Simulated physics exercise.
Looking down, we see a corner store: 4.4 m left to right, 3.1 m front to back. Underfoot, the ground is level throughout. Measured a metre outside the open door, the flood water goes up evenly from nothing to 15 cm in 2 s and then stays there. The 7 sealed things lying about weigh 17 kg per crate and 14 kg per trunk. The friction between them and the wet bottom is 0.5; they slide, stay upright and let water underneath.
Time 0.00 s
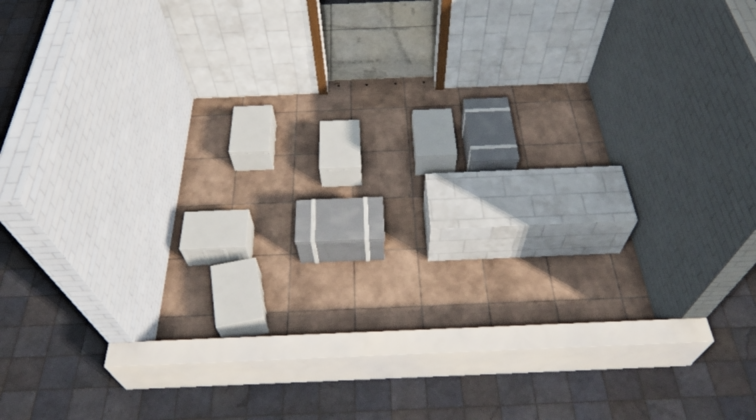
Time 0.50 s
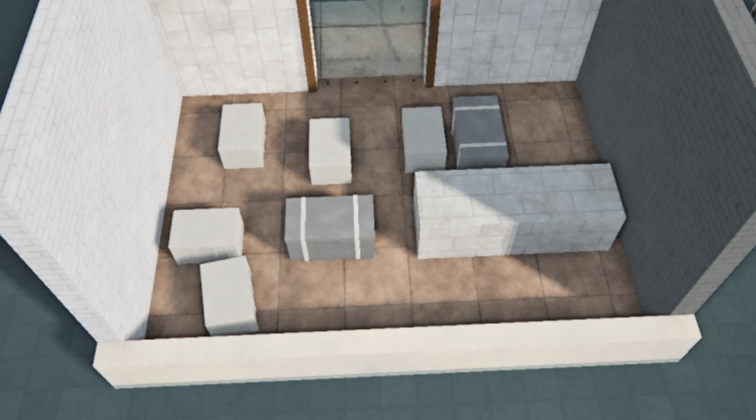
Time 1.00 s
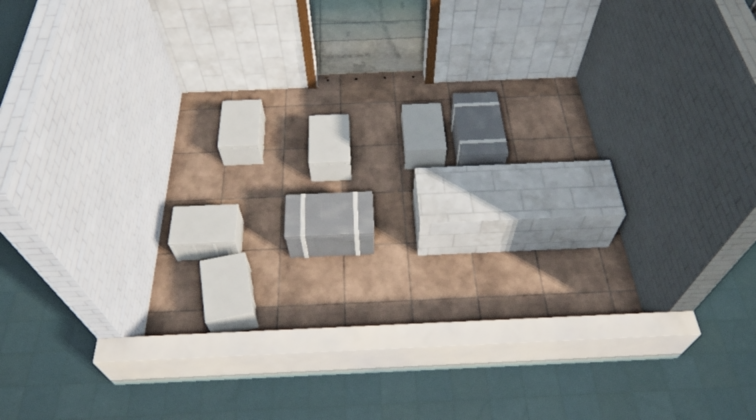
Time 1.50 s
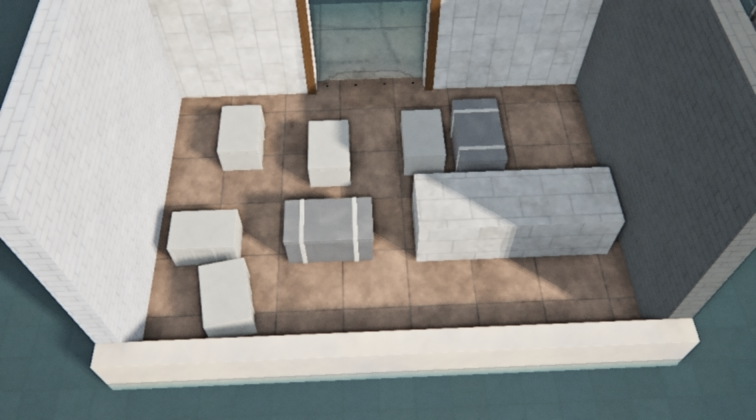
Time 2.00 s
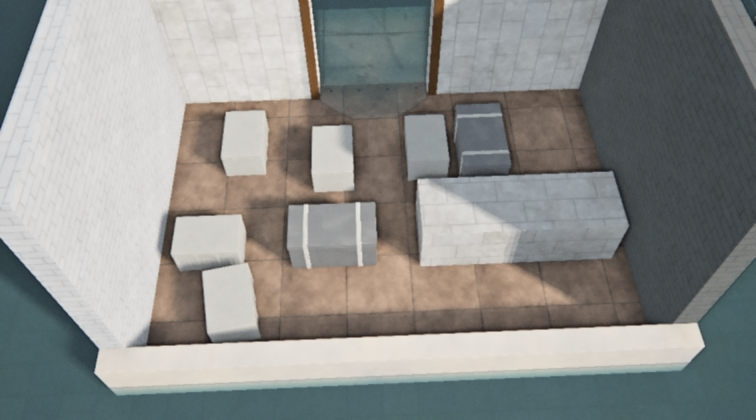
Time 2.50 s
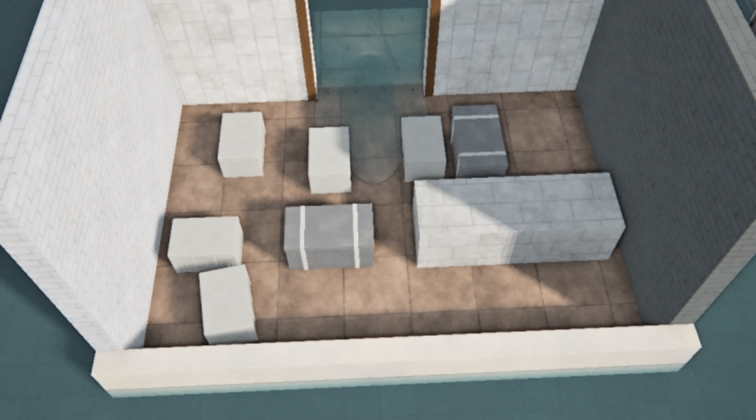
Water covers the ground outside, then spreads through the open doorway between the still crates.
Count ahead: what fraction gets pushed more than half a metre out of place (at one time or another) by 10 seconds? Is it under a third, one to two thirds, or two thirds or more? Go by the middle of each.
One to two thirds.
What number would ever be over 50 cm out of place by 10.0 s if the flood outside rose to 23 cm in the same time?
You'd get 7 in that case.
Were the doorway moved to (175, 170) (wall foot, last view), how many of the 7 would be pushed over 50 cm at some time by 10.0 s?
Result: 5 of them.
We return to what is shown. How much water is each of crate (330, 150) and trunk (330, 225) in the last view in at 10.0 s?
I'd put it at 8 cm and 7 cm respectively.
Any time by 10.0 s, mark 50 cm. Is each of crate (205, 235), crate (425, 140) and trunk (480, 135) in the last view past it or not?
Taking them in turn, the first is within the limit, the second beyond the limit and the third beyond the limit.
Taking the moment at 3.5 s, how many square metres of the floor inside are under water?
About 3.5 m2.
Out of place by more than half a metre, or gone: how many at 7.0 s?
At that time I count 2.
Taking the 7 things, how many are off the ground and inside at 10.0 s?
Total: 5.
After 3.5 s 0 of 7 are over 50 cm from their spots; 0 afloat.
After 4.5 s 0 of 7 are over 50 cm from their spots; 0 afloat.
After 7.0 s 2 of 7 are over 50 cm from their spots; 2 afloat.
After 10.0 s 4 of 7 are over 50 cm from their spots, and 4 have been at some point; 5 afloat.
